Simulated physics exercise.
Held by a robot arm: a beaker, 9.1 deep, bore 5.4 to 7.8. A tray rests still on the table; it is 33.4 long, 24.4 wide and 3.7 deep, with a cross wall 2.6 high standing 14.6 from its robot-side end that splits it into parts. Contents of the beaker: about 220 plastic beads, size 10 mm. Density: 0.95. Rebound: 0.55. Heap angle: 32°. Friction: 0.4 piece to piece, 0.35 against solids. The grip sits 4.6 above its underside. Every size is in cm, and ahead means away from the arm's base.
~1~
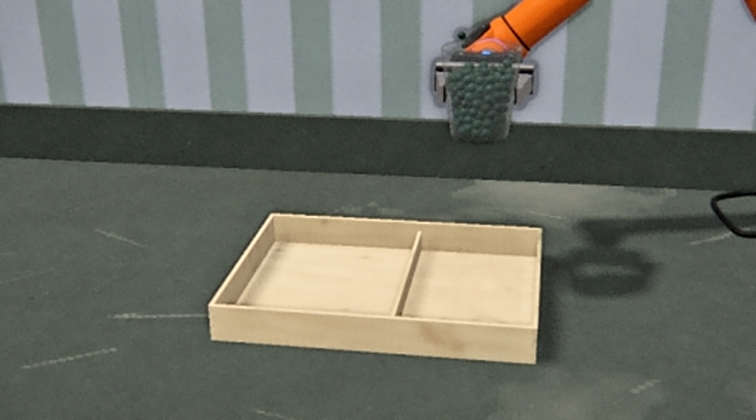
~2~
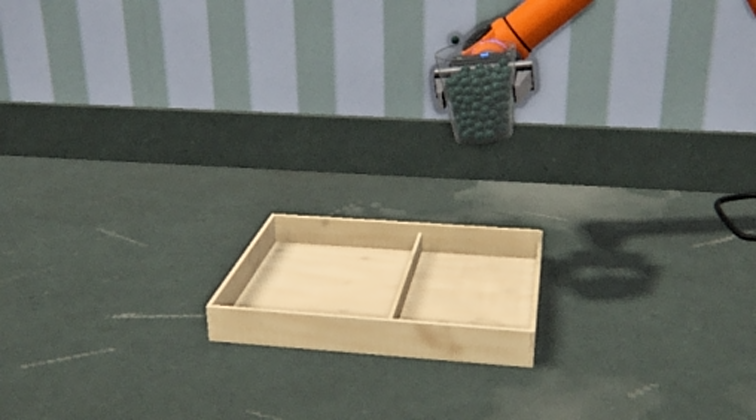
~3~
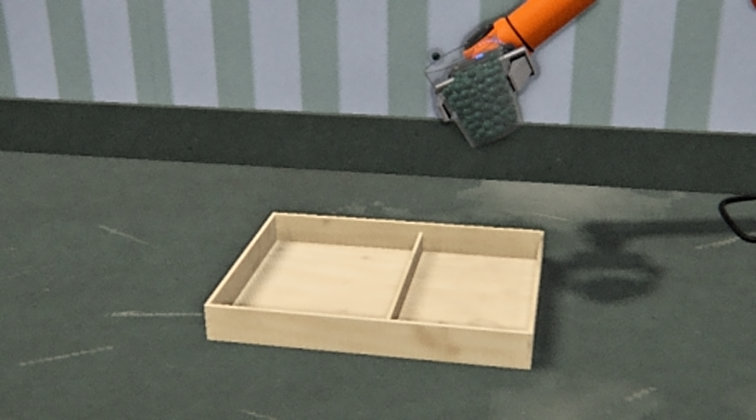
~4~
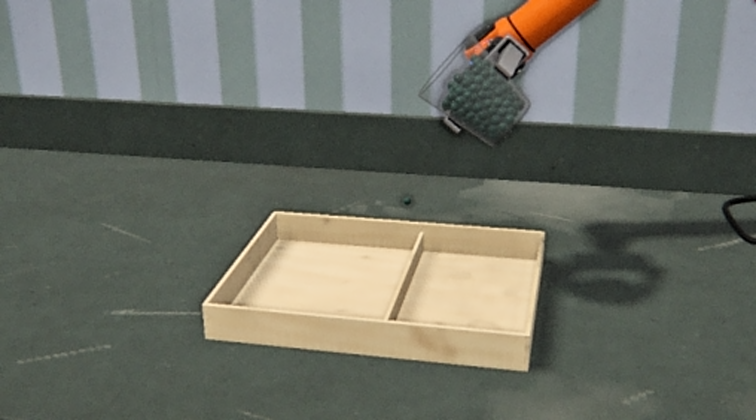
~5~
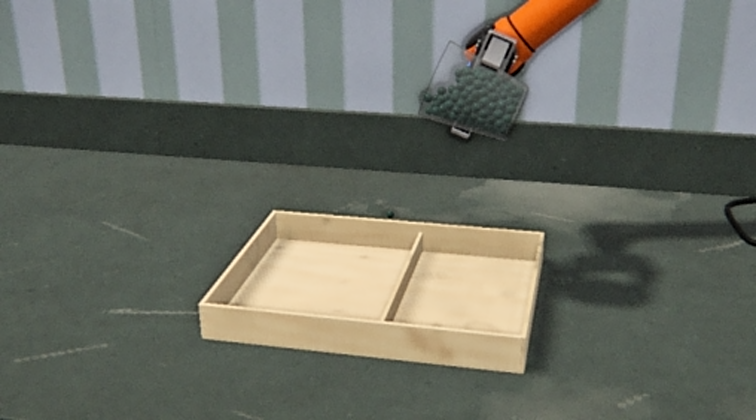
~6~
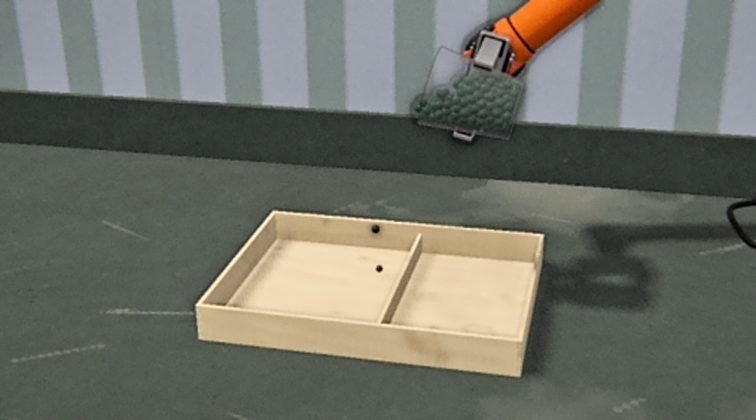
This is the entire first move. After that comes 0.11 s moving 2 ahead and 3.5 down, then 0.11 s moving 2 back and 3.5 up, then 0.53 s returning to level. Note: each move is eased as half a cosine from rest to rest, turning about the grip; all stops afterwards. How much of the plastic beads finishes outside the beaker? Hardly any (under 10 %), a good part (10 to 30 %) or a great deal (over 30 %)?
A good part.
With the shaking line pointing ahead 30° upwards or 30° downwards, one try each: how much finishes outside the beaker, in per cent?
You'd get some 70 per cent with the first setting and some 40 per cent with the second.
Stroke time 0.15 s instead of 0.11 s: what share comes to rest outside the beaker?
Around 10 percent.
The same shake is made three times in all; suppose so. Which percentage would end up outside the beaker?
Result: Approximately 35 per cent.
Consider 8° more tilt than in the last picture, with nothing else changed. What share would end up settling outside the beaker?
Estimate: Around 35 per cent.
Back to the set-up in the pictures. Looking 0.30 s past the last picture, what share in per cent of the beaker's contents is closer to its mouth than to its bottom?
Around 45 per cent of it.
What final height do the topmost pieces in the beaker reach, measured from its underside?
Around 8.5 centimetres above the underside.
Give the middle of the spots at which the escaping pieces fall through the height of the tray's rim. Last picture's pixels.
Estimated centre near (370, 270) in pixels.
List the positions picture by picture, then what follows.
In the first frame, beaker middle at (480, 93), level; upper third of the load around (482, 79), from x 450 to 510, top at y 35; 217 in the beaker.
In the second frame, beaker middle at (480, 95), tilted 7° forward; upper third of the load around (480, 81), from x 450 to 505, top at y 40.
In the third frame, beaker middle at (480, 96), tilted 26° forward; upper third of the load around (481, 81), from x 435 to 515, top at y 55; 216 in the beaker, 1 in flight or on a rim.
In the fourth frame, beaker middle at (479, 96), tilted 50° forward; upper third of the load around (479, 82), from x 405 to 520, top at y 60; 216 in the beaker, 1 in flight or on a rim.
In the fifth frame, beaker middle at (477, 97), tilted 69° forward; upper third of the load around (481, 86), from x 390 to 520, top at y 70; 216 in the beaker, 1 in flight or on a rim.
In the sixth frame, beaker middle at (475, 98), tilted 76° forward; upper third of the load around (480, 90), from x 375 to 515, top at y 75; 215 in the beaker, 1 in the far-side part, 1 in flight or on a rim.
Then, 0.30 s later, tilted 72° forward, highest piece 26 above the table; 188 in the beaker, 7 in the far-side part, 22 in flight or on a rim.
Then, 0.60 s later, tilted 14° forward, highest piece 29 above the table; 184 in the beaker, 31 in the far-side part, 2 in the robot-side part.
Then, 0.95 s later, level, highest piece 28 above the table; 184 in the beaker, 30 in the far-side part, 3 in the robot-side part.
Then, 2.00 s later, level, highest piece 28 above the table; 184 in the beaker, 30 in the far-side part, 3 in the robot-side part.
At rest, 184 in the beaker, 30 in the far-side part, 3 in the robot-side part. That is 15 % outside the beaker.
